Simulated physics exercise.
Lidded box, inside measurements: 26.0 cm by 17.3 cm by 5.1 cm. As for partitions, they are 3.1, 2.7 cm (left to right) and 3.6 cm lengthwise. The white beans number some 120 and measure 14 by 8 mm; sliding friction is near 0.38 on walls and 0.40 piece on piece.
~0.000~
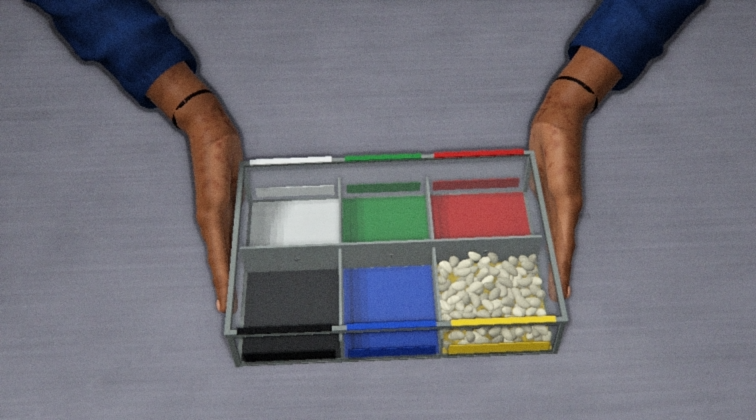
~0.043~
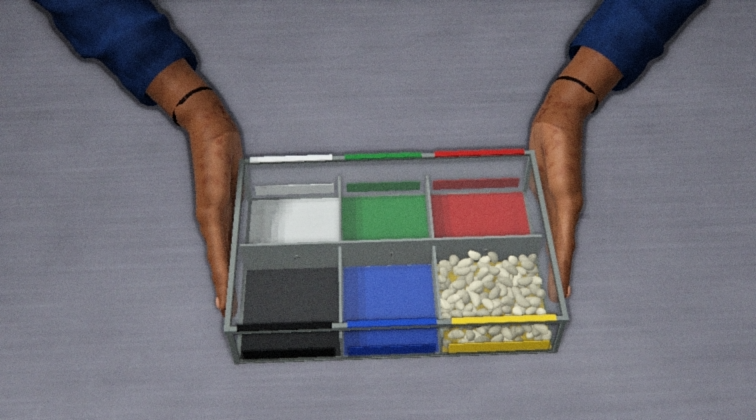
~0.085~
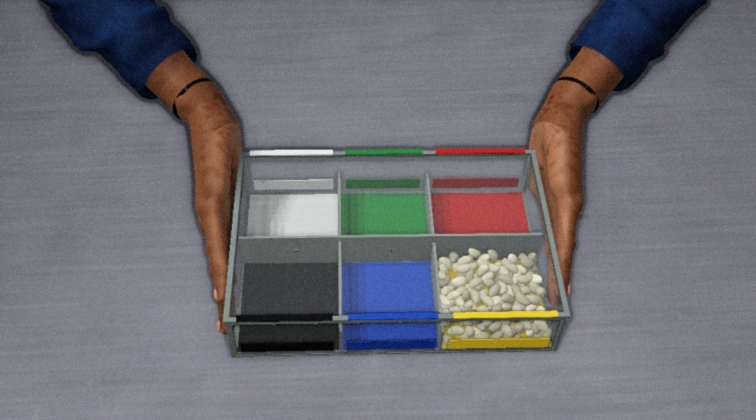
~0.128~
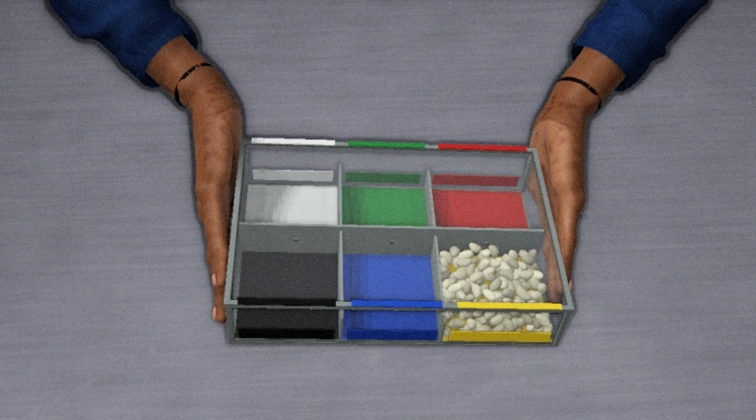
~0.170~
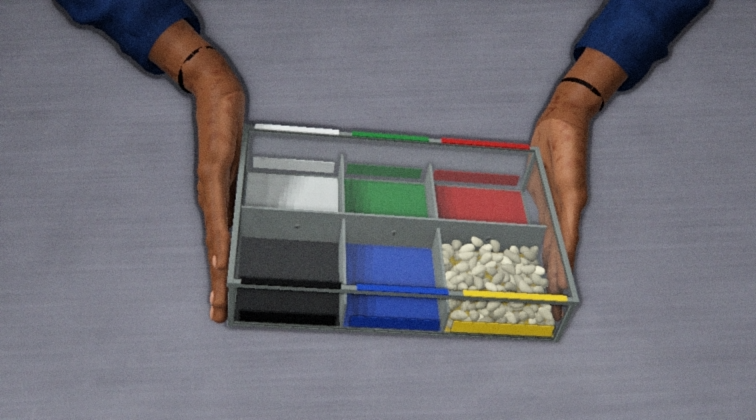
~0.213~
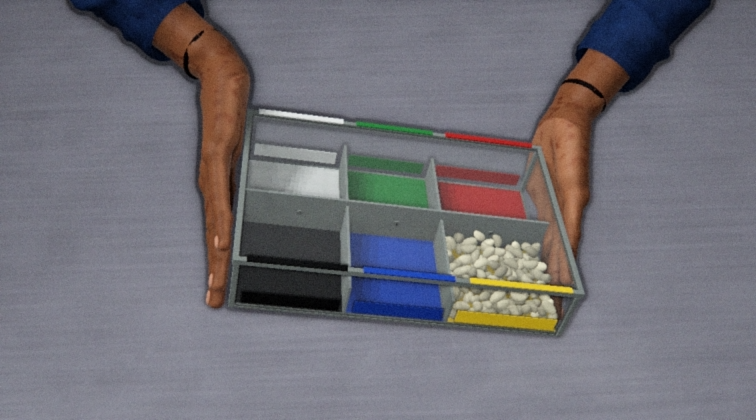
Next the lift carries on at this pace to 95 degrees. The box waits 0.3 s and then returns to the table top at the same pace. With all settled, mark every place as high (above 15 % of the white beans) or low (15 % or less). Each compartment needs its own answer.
Red compartment: Low; blue compartment: Low; green compartment: Low; yellow compartment: High; white compartment: Low; black compartment: Low.
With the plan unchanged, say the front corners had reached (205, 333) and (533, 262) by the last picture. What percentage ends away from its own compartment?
Around 90 per cent, it would seem.
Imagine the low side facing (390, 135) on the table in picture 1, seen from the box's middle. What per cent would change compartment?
Some 35 per cent.
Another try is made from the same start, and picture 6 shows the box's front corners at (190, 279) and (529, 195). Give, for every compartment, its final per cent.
So it works out as red at 0 percent, blue at 5 percent, green at 5 percent, yellow at 15 percent, white at 70 percent and black at 0 percent.
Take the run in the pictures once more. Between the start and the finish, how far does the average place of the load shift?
Some 3.0 cm.
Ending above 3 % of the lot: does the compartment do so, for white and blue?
Checking white: It falls short; checking blue: It falls short.
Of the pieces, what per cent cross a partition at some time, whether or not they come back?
5 per cent, give or take.
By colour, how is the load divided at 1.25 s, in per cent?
Red 5 %, blue 0 %, green 0 %, yellow 95 %, white 0 %, black 0 %.
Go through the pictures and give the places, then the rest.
In the first picture, box tilt 0 degrees, front corners at (230, 332) and (562, 318); yellow 100 %.
In the second picture, box tilt 1 degrees, front corners at (230, 328) and (563, 317).
In the third picture, box tilt 3 degrees, front corners at (229, 319) and (564, 314).
In the fourth picture, box tilt 7 degrees, front corners at (230, 302) and (568, 307), lowest corner right back.
In the fifth picture, box tilt 11 degrees, front corners at (233, 281) and (573, 300), lowest corner right back.
In the sixth picture, box tilt 15 degrees, front corners at (239, 258) and (578, 292), lowest corner right back; yellow 100 %. Its pace works out near 95 degrees a second.
Then, at 1.25 s, tilt 95 degrees; red 5 %, yellow 95 %.
After 1.95 s, tilt 49 degrees; red 5 %, yellow 95 %.
Then, at 2.68 s, tilt 0 degrees; red 5 %, yellow 95 %.
By 3.1 s all is still; red 5 %, blue 0 %, green 0 %, yellow 95 %, white 0 %, black 0 %.
